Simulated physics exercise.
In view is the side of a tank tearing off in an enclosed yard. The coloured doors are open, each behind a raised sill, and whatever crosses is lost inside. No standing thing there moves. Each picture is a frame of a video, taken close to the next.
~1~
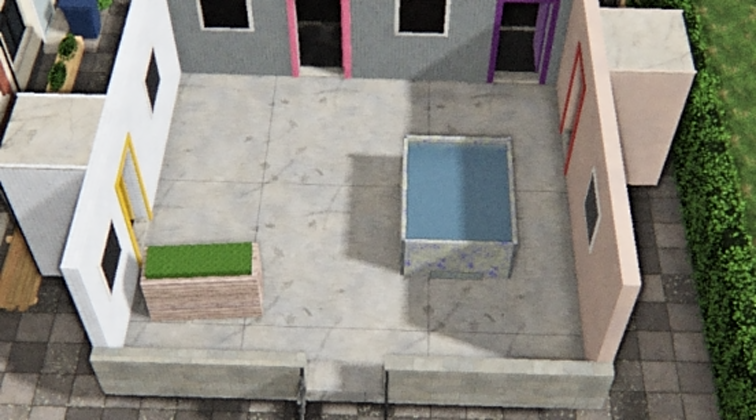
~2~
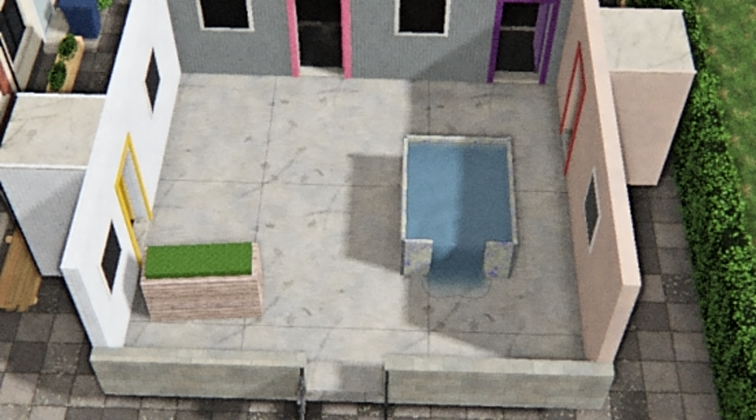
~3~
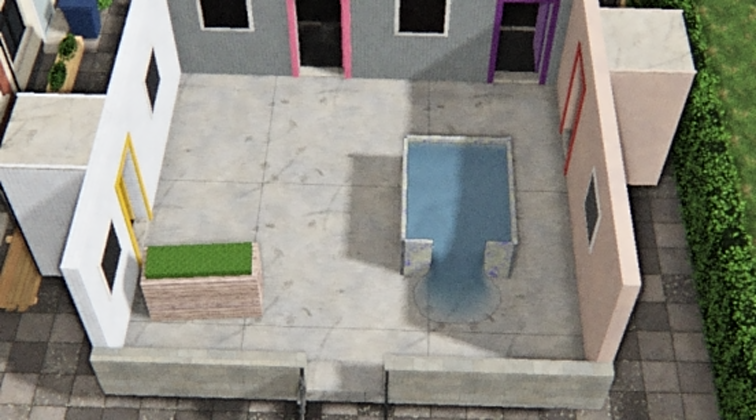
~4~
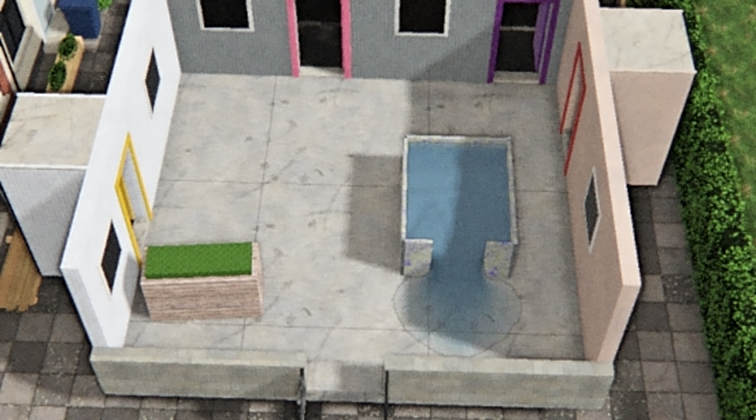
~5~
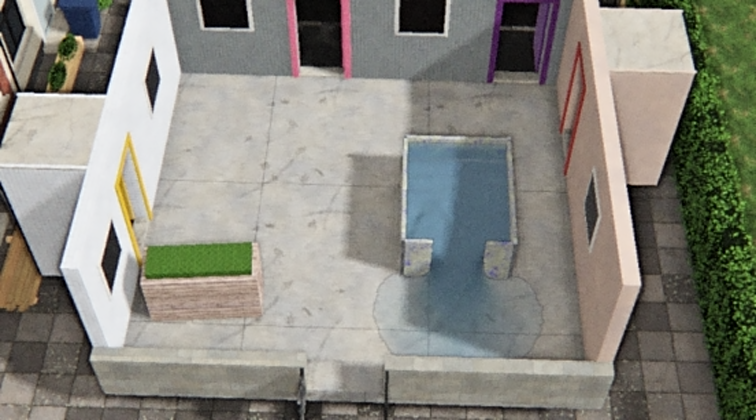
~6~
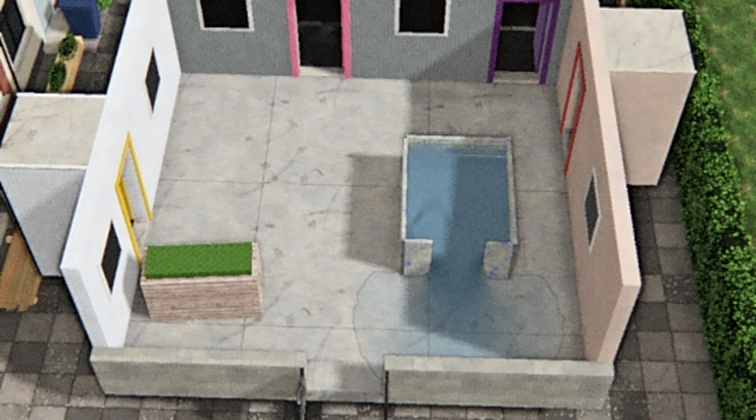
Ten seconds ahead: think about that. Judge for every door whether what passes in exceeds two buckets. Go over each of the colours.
The red door does not exceed two; the pink door does not exceed two; the purple door exceeds two; the yellow door does not exceed two.
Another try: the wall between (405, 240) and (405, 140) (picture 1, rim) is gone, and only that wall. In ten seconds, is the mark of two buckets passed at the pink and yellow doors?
The pink door exceeds the limit and the yellow door exceeds the limit.
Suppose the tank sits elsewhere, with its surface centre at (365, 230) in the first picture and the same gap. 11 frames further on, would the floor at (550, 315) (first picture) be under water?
Submerged.
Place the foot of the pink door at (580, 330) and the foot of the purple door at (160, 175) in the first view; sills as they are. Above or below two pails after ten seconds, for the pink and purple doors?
Door by door: Pink is swamped, purple is spared.
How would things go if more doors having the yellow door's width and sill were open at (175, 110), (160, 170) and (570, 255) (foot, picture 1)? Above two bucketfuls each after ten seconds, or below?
The three doors, in turn: Is short of it, is short of it, is short of it.
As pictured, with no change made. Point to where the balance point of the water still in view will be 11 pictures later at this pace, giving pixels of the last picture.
Roughly (457, 275).
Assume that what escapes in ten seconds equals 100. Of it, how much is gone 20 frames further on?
Near 30 in a hundred.
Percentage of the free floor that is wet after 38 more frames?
I reckon 70 per cent or so.
A moment on, water covers 15 % of the floor; the red door not reached, the pink door not reached, the purple door not reached, the yellow door not reached.
Next, water covers 25 % of the floor; the red door not reached, the pink door not reached, the purple door not reached, the yellow door not reached.
Then, water covers 45 % of the floor; the red door wet at the sill, nothing in, the pink door not reached, the purple door not reached, the yellow door not reached.
Later, water covers 70 % of the floor; the red door wet at the sill, nothing in, the pink door not reached, the purple door far over two buckets in, the yellow door wet at the sill, nothing in.
In the end, water covers 95 % of the floor; the red door wet at the sill, nothing in, the pink door under two buckets in, the purple door far over two buckets in, the yellow door wet at the sill, nothing in.
